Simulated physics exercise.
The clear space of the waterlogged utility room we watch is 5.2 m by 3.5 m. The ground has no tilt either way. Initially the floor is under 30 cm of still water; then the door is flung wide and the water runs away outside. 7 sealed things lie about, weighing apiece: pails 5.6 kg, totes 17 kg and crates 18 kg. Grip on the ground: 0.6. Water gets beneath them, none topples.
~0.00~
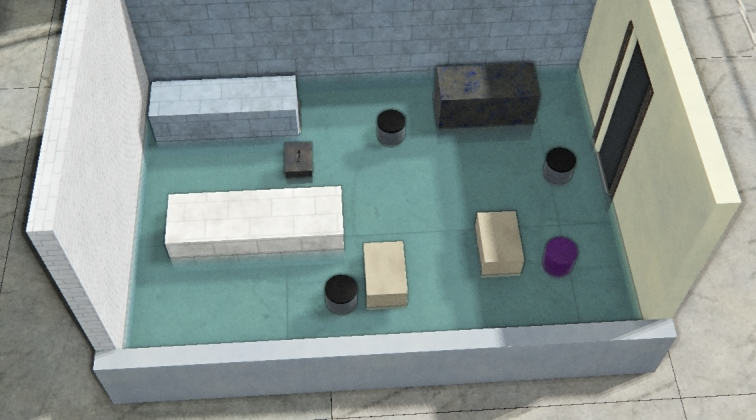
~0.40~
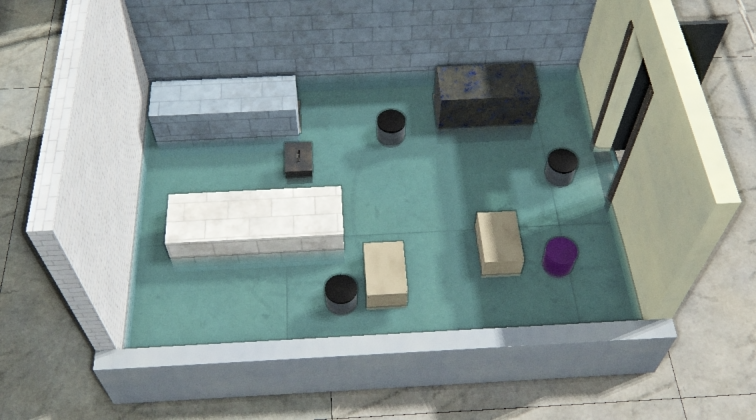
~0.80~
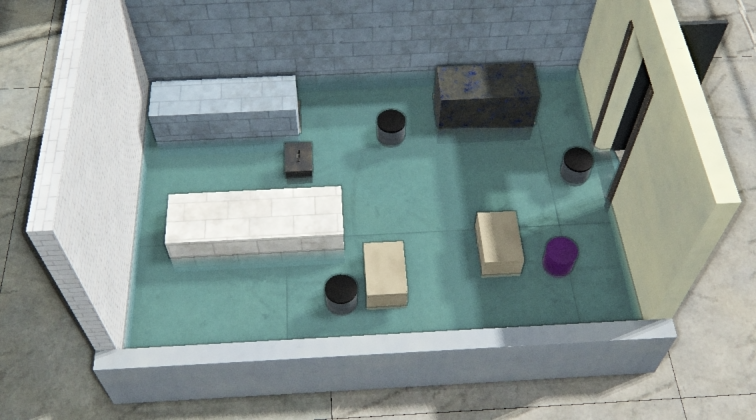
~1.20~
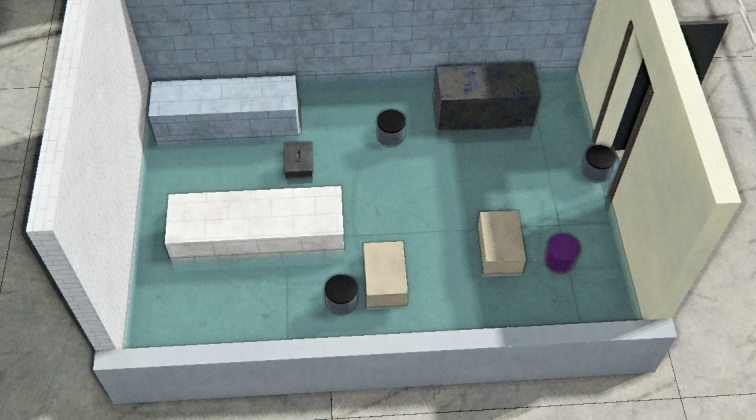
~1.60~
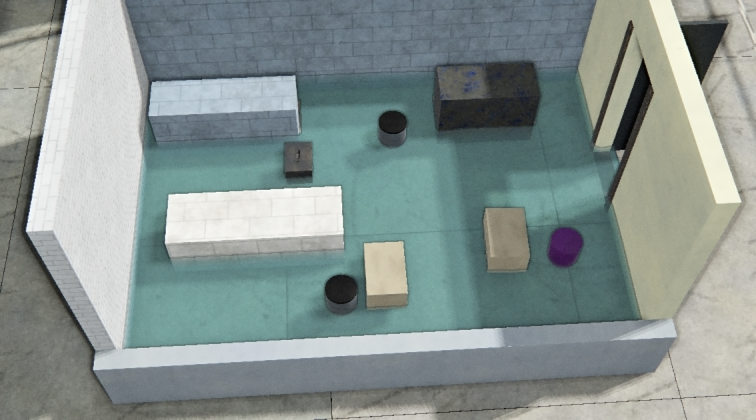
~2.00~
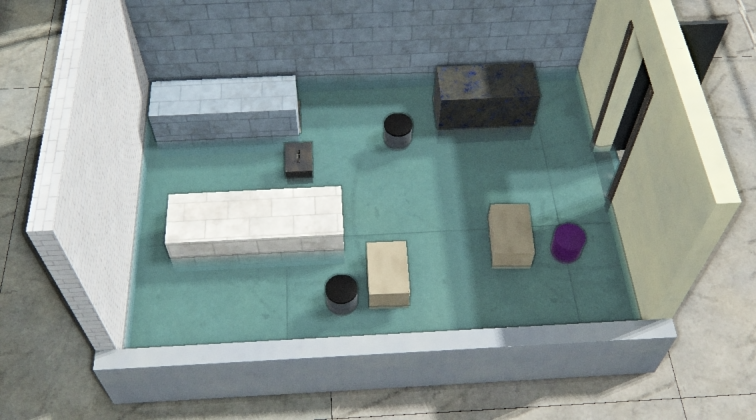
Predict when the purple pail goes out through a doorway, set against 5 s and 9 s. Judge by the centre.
It goes out between the two times.
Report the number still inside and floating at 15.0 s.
At that instant the tally stands at 3.
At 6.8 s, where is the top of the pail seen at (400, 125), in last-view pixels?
By then the top sits at about (482, 134).
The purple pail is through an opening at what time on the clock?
At roughly 5.5 seconds.
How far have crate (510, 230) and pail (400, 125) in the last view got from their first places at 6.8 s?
First: 150 cm. Second: 100 cm.
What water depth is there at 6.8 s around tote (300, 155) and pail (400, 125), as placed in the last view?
First about 23 cm, second about 23 cm.
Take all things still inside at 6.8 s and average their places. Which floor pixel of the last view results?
I'd put it around (456, 219).
After 3.0 s the purple pail is near (581, 226), 0.4 m from its start, afloat; 1 of 7 are out; 6 afloat.
After 6.8 s the purple pail has gone out (at 5.7 s); 2 of 7 are out; 5 afloat.
After 11.0 s the purple pail has gone out (at 5.7 s); 3 of 7 are out; 4 afloat.
After 15.0 s the purple pail has gone out (at 5.7 s); 4 of 7 are out; 3 afloat.
